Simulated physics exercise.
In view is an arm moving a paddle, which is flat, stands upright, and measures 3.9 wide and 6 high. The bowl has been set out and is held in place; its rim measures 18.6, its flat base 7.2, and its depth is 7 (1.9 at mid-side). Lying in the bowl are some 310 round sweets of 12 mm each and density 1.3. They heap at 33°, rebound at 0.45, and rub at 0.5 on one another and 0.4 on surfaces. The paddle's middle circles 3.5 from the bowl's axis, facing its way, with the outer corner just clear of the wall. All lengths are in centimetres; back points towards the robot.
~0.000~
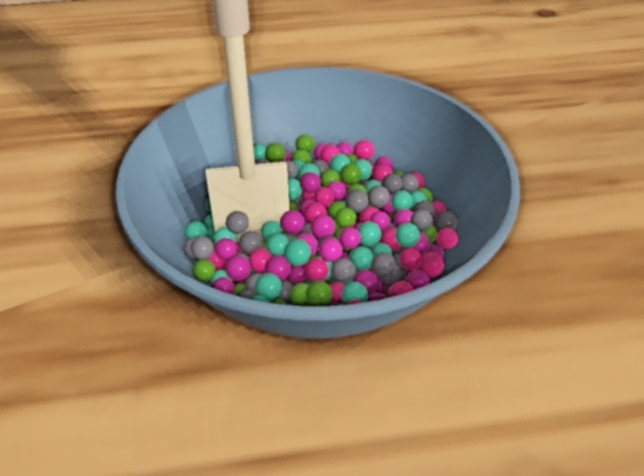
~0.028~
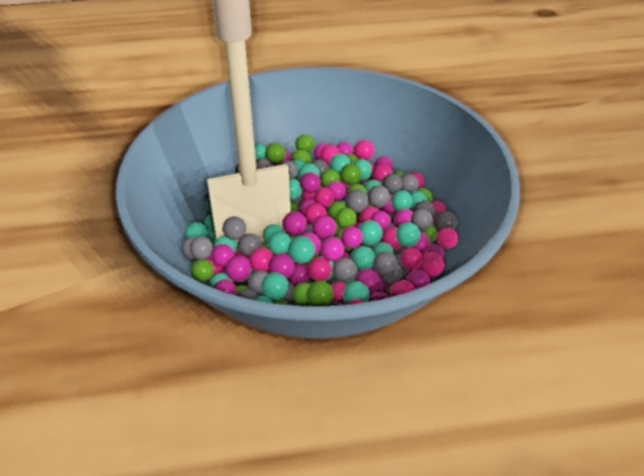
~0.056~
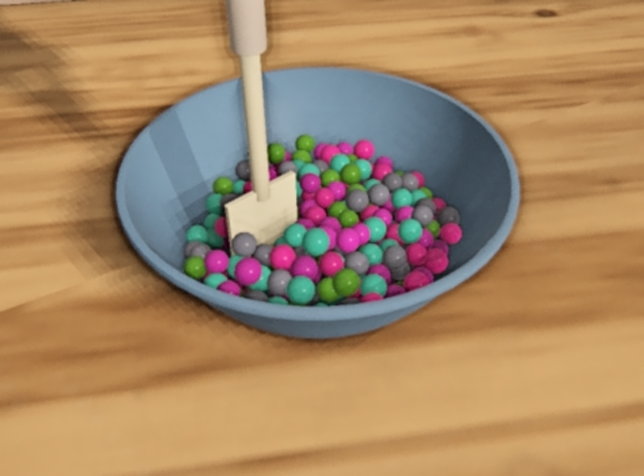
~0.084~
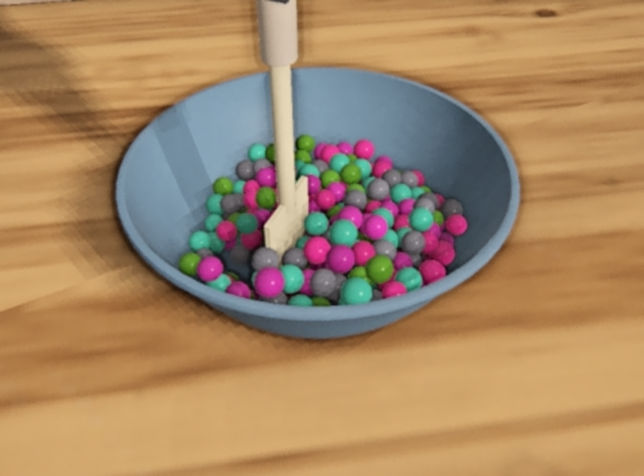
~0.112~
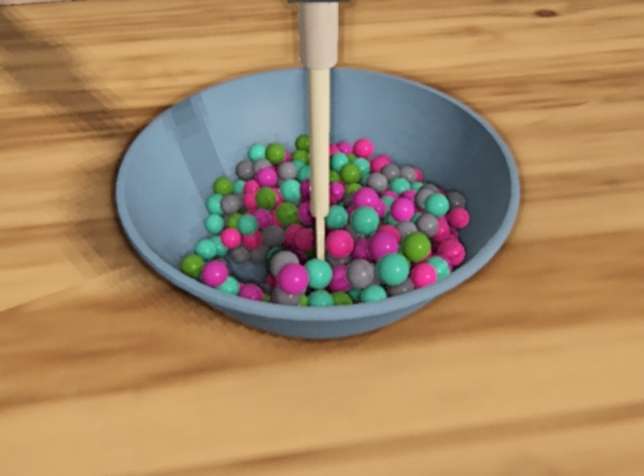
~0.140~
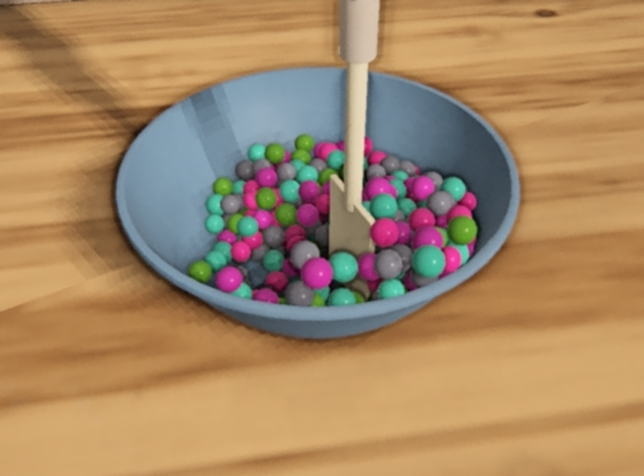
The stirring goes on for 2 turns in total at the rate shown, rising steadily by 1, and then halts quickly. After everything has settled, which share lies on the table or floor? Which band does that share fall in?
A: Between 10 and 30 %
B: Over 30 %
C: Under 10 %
A.
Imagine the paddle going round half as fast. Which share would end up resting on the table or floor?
Near 0 in a hundred, it would be.
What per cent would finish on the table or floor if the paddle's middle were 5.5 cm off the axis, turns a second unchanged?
That would come to roughly 15 percent.
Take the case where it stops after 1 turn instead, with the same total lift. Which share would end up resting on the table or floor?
Close to 15 in a hundred.
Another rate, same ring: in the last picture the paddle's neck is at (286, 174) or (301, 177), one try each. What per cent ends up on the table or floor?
First try: About 0 %; second try: About 5 %.
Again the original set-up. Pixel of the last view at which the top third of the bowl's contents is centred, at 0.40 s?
(216, 181), roughly.
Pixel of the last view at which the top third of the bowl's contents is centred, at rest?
I'd put it at about (261, 218).
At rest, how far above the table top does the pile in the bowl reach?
Height: Roughly 6.5 cm.
After 0.40 s, 346° round, highest piece 10 above the table; 272 in the bowl, 21 on the table or floor, 15 in flight or on the tool.
After 0.67 s, 223° round, highest piece 9 above the table; 255 in the bowl, 47 on the table or floor, 6 in flight or on the tool.
After 1.00 s, 0° round, highest piece 7 above the table; 249 in the bowl, 59 on the table or floor.
After 1.70 s, 0° round, highest piece 7 above the table; 249 in the bowl, 59 on the table or floor.
At rest, 249 in the bowl, 59 on the table or floor. That is 19 % on the table or floor.
